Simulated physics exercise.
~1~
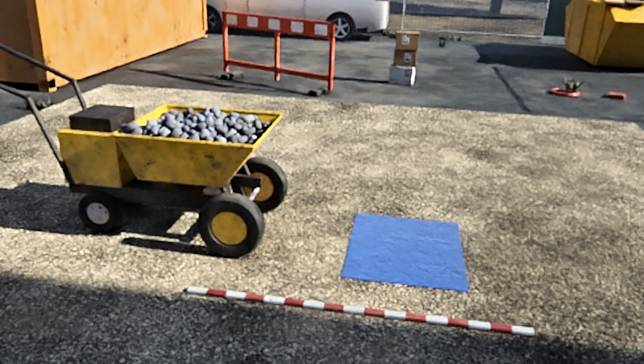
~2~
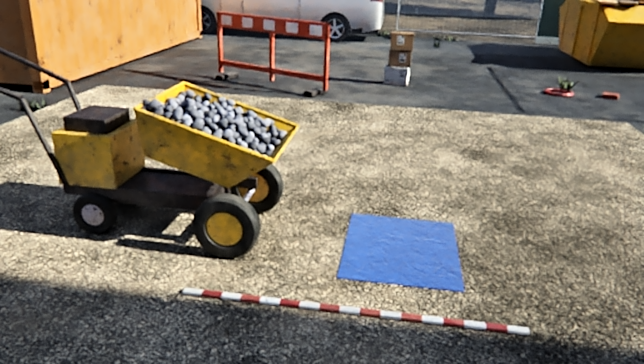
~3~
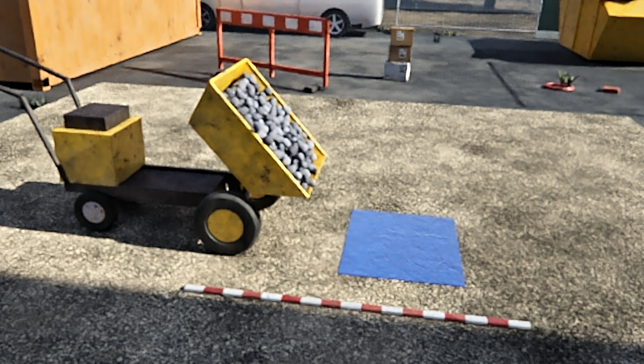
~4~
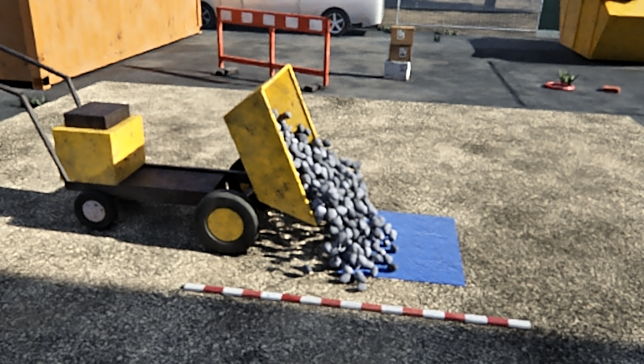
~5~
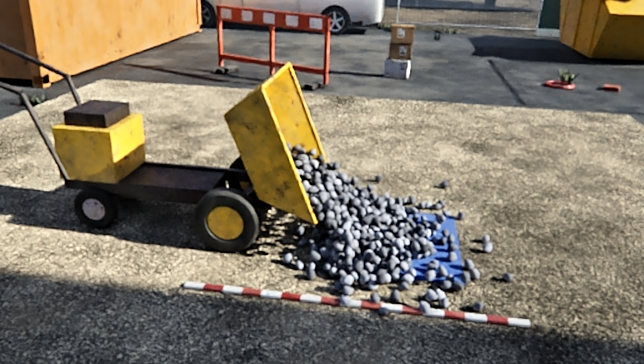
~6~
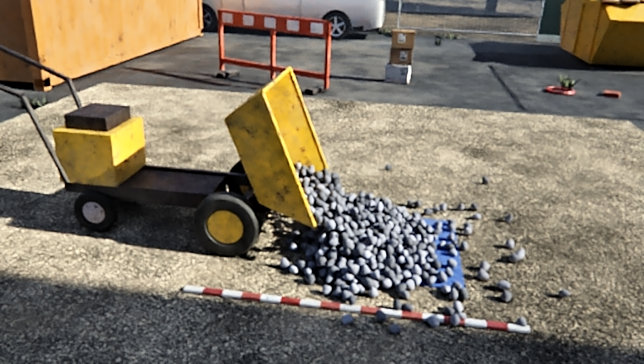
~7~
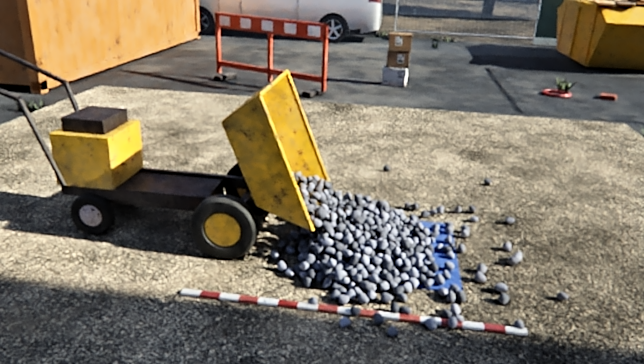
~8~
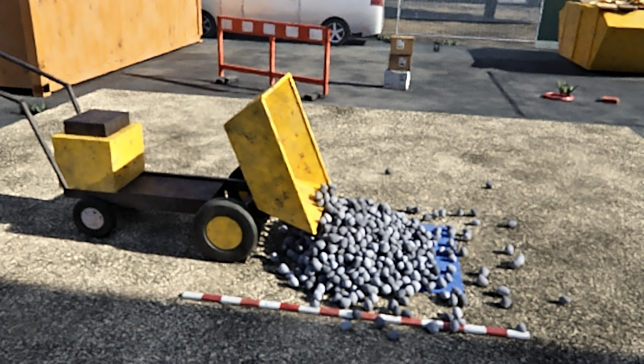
In this clip, the yellow tray of a wheeled barrow tips steeply to the right, pouring grey rounded stones onto the ground and a blue sheet. They spread into a heap covering much of the sheet, with a few scattered beyond, while the tray stays raised.
